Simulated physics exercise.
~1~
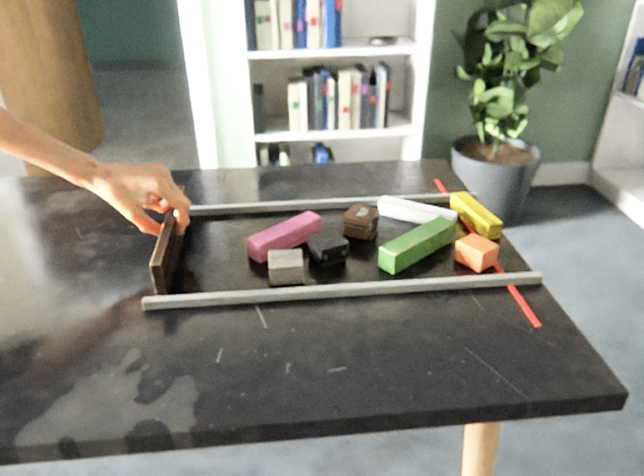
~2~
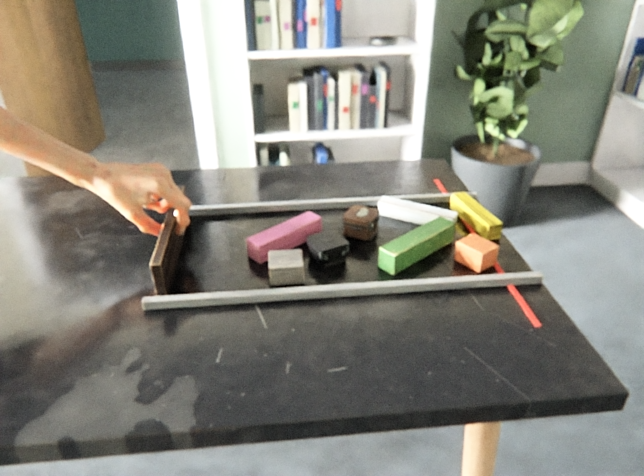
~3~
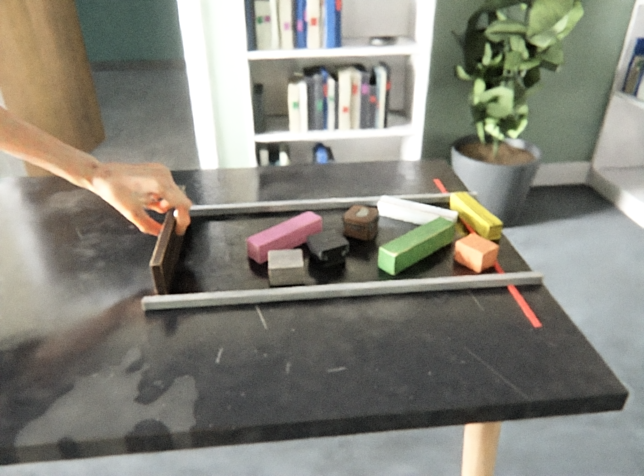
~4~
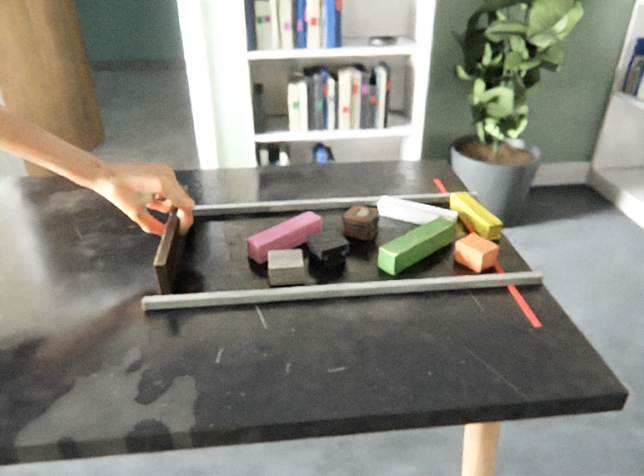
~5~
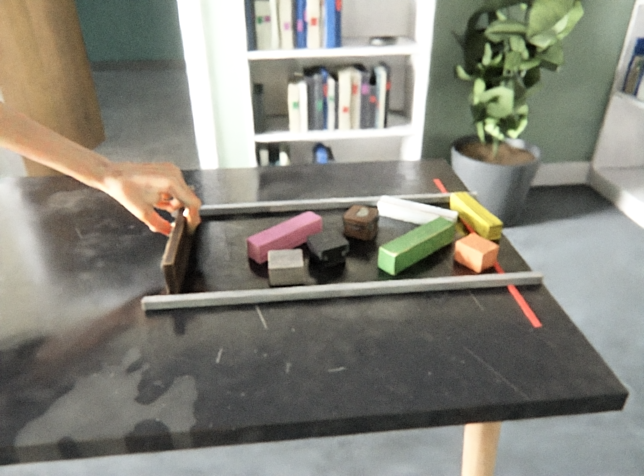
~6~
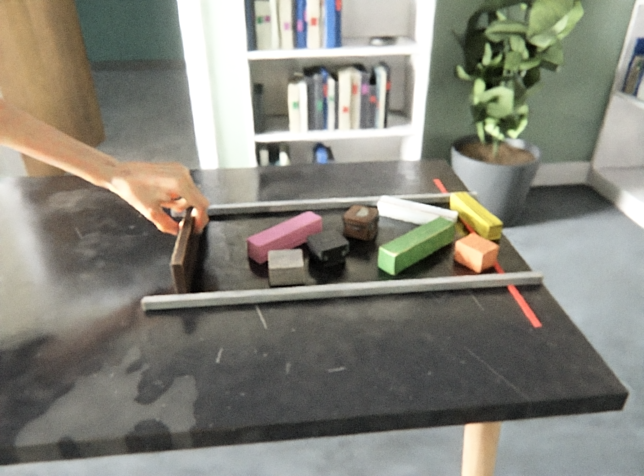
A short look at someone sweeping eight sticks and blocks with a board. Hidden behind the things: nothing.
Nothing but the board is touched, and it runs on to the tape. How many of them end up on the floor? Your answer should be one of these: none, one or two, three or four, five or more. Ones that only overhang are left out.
The count is five or more.
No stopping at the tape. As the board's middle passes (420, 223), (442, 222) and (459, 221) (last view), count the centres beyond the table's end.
0, 2 and 4.
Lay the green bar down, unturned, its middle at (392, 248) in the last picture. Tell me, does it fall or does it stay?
It simply slips off.
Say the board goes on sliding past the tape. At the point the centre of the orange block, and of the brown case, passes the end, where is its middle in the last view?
I'd put it close to (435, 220), and close to (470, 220) for the other one.
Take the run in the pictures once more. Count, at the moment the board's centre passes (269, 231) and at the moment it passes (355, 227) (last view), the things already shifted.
At the first place 2, at the second 5.
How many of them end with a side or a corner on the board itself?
2 in contact.
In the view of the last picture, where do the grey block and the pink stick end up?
Result: One about (511, 253), other about (478, 216).
A little later, none off yet; yellow stick at rest near (475, 215); orange block at rest near (476, 252); white stick at rest near (417, 213).
When it is over, the number that fall off is five or more; down, black case, brown case, green bar, white stick, orange block and yellow stick.
